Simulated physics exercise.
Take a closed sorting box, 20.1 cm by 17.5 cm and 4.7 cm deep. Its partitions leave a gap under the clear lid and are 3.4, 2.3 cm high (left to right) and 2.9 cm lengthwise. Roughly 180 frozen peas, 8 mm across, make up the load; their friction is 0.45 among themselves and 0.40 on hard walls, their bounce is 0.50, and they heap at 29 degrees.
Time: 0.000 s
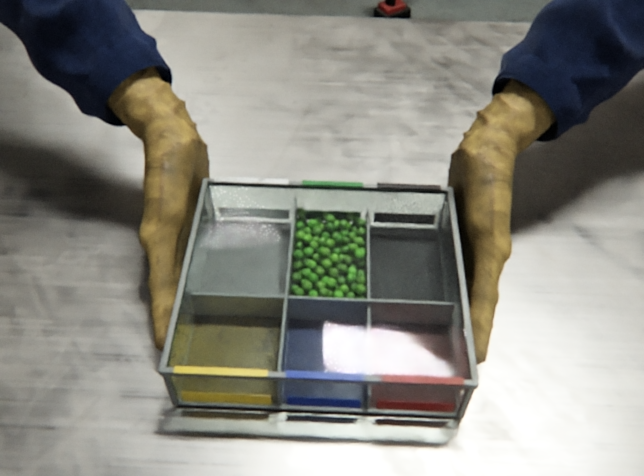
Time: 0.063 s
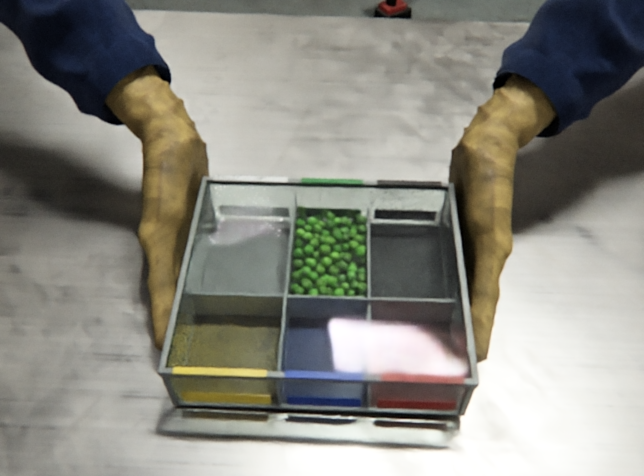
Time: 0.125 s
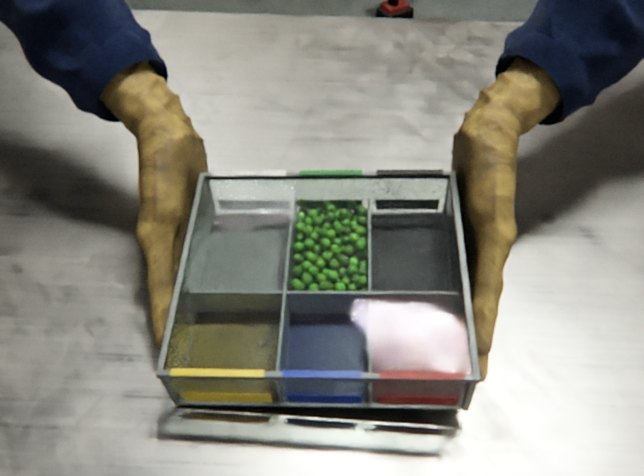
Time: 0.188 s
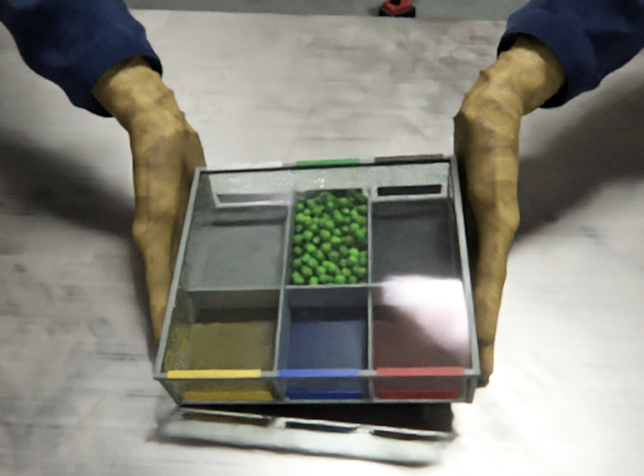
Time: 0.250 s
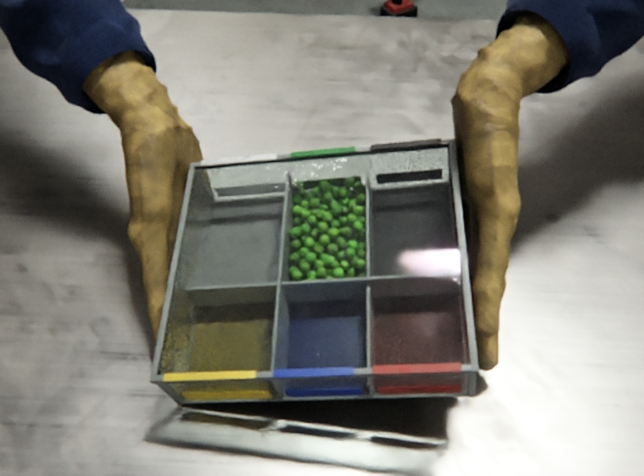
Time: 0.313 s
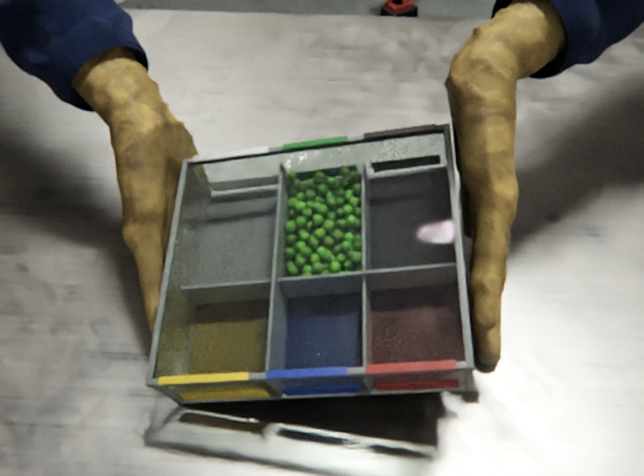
Two gloved hands held a clear-lidded, six-section box above a table and gradually tilted it, lowering its left side slightly, while the green peas stayed in the back middle section.
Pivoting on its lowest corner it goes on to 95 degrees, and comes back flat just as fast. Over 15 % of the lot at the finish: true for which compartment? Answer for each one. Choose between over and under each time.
Red: Under. Blue: Under. Green: Over. Yellow: Over. White: Under. Black: Under.
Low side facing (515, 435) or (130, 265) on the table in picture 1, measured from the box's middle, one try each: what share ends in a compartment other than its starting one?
Around 90 % for the first direction, around 25 % for the second.
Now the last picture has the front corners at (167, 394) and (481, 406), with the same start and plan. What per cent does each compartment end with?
It comes out as red at 10 percent, blue at 40 percent, green at 40 percent, yellow at 10 percent, white at 0 percent and black at 0 percent.
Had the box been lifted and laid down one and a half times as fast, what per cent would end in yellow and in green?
I'd expect yellow at 20 percent and green at 75 percent.
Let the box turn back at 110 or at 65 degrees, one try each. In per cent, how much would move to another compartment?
Roughly 70 percent, then roughly 15 percent.
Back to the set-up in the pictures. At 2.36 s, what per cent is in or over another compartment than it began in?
Roughly 60 percent of it.
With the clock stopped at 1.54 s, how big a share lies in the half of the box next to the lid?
Share: Approx. 60 %.
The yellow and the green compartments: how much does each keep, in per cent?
In yellow it's 50, in green it's 40.
Then, at 1.54 s, tilt 95 degrees; blue 5 %, green 65 %, yellow 25 %.
After 2.36 s, tilt 42 degrees; blue 5 %, green 40 %, yellow 50 %, white 5 %.
After 3.19 s, tilt 0 degrees; blue 5 %, green 40 %, yellow 50 %, white 5 %.
In the end, at 3.7 s, red 0 %, blue 5 %, green 40 %, yellow 50 %, white 5 %, black 0 %.
